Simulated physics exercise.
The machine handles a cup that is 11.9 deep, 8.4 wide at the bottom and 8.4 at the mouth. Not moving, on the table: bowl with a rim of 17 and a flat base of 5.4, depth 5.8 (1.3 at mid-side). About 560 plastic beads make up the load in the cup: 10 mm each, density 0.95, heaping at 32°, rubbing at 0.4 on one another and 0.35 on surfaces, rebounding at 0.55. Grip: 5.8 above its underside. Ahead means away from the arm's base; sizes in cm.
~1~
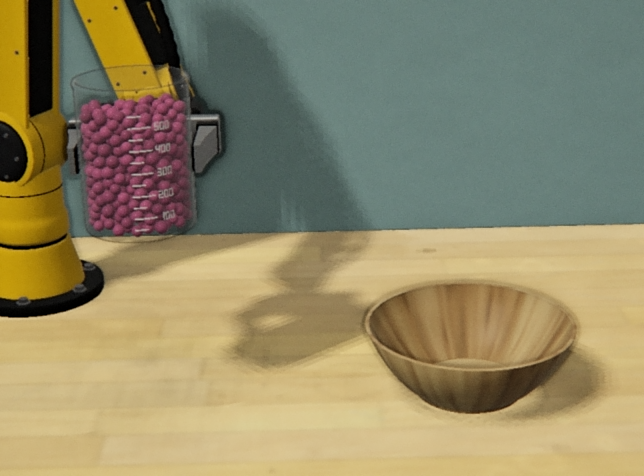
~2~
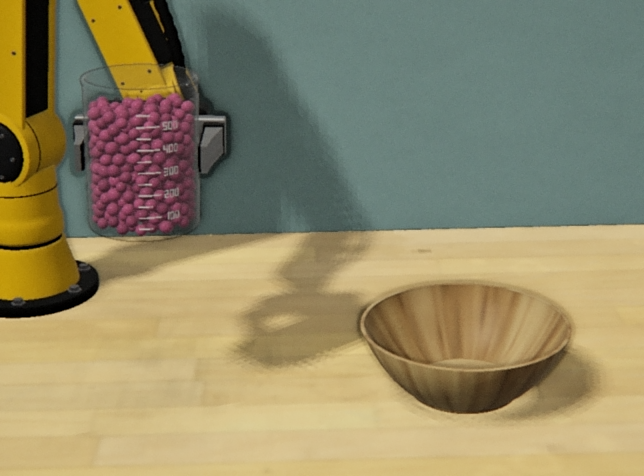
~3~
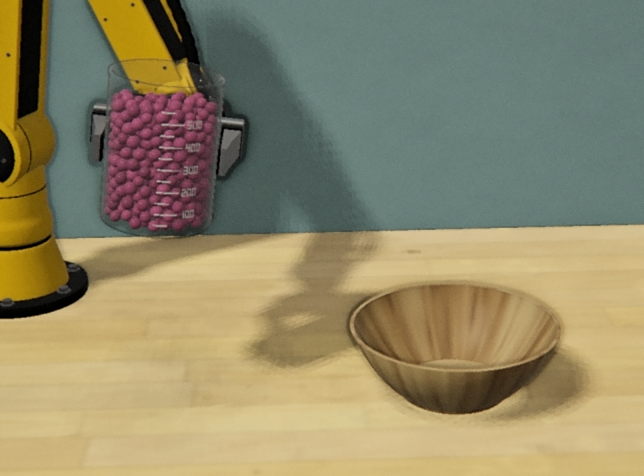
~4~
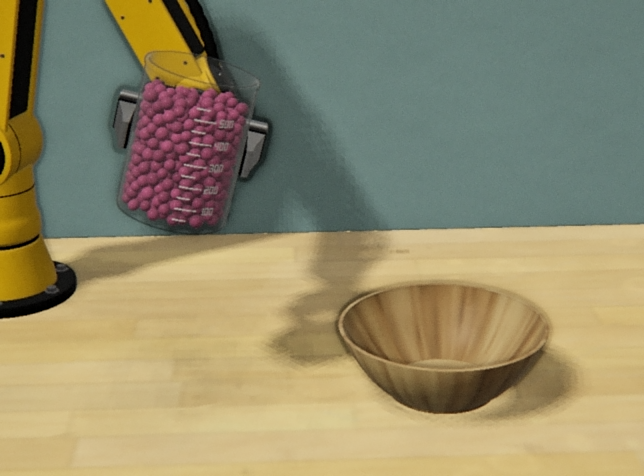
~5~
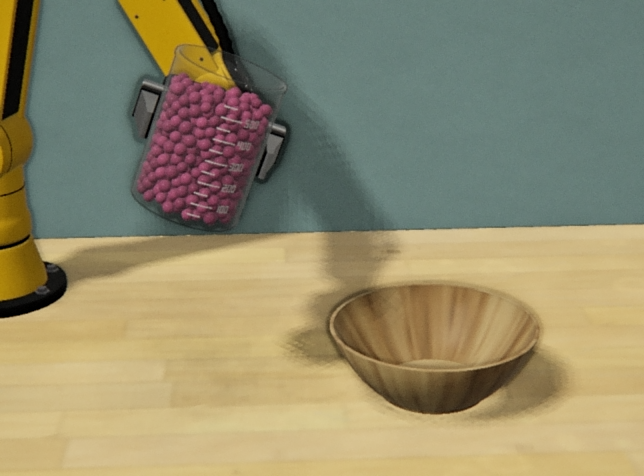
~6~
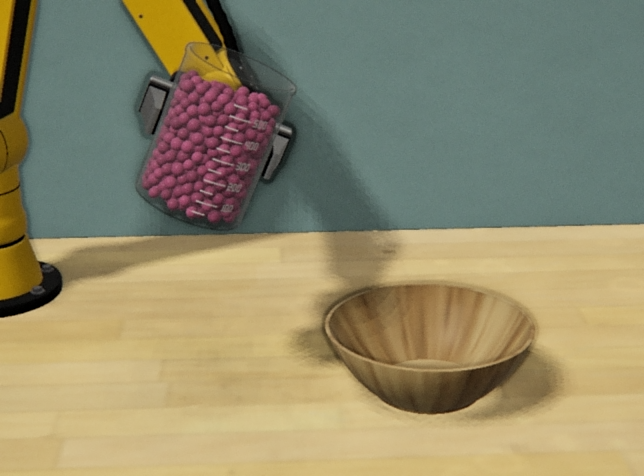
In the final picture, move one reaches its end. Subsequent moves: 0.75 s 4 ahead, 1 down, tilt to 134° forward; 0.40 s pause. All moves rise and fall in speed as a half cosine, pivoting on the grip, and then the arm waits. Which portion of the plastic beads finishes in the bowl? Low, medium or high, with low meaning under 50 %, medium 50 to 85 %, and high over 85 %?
Answer: High.
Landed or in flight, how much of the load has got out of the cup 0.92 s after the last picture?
By then about 100 % is out.
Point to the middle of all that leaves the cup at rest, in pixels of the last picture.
It sits close to (430, 358).
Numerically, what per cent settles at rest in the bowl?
Around 95 per cent.
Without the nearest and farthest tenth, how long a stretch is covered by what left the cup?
It covers about 10 centimetres.
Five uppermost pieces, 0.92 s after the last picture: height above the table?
Somewhere around 14 cm above the tabletop.
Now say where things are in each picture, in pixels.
The first picture shows cup middle at (136, 154), level; upper third of the load around (133, 128), from x 85 to 185, top at y 100; 560 in the cup.
The second picture shows cup middle at (142, 153), tilted 2° forward; upper third of the load around (140, 126), from x 95 to 190, top at y 100.
The third picture shows cup middle at (161, 149), tilted 8° forward; upper third of the load around (160, 122), from x 110 to 210, top at y 95.
The fourth picture shows cup middle at (187, 144), tilted 15° forward; upper third of the load around (187, 116), from x 125 to 240, top at y 85.
The fifth picture shows cup middle at (207, 140), tilted 21° forward; upper third of the load around (209, 113), from x 140 to 265, top at y 80.
The sixth picture shows cup middle at (214, 138), tilted 23° forward; upper third of the load around (217, 112), from x 145 to 275, top at y 75; 560 in the cup.
Then, 0.46 s later, tilted 98° forward, highest piece 26 above the table; 558 in the cup, 2 in flight or on a rim.
Then, 0.92 s later, tilted 134° forward, highest piece 14 above the table; 526 in the bowl, 17 on the table or floor, 11 in the cup, 6 in flight or on a rim.
Then, 1.35 s later, tilted 134° forward, highest piece 5 above the table; 538 in the bowl, 22 on the table or floor.
Then, 2.40 s later, tilted 134° forward, highest piece 5 above the table; 538 in the bowl, 22 on the table or floor.
At rest, 538 in the bowl, 22 on the table or floor. That is 96 % in the bowl.
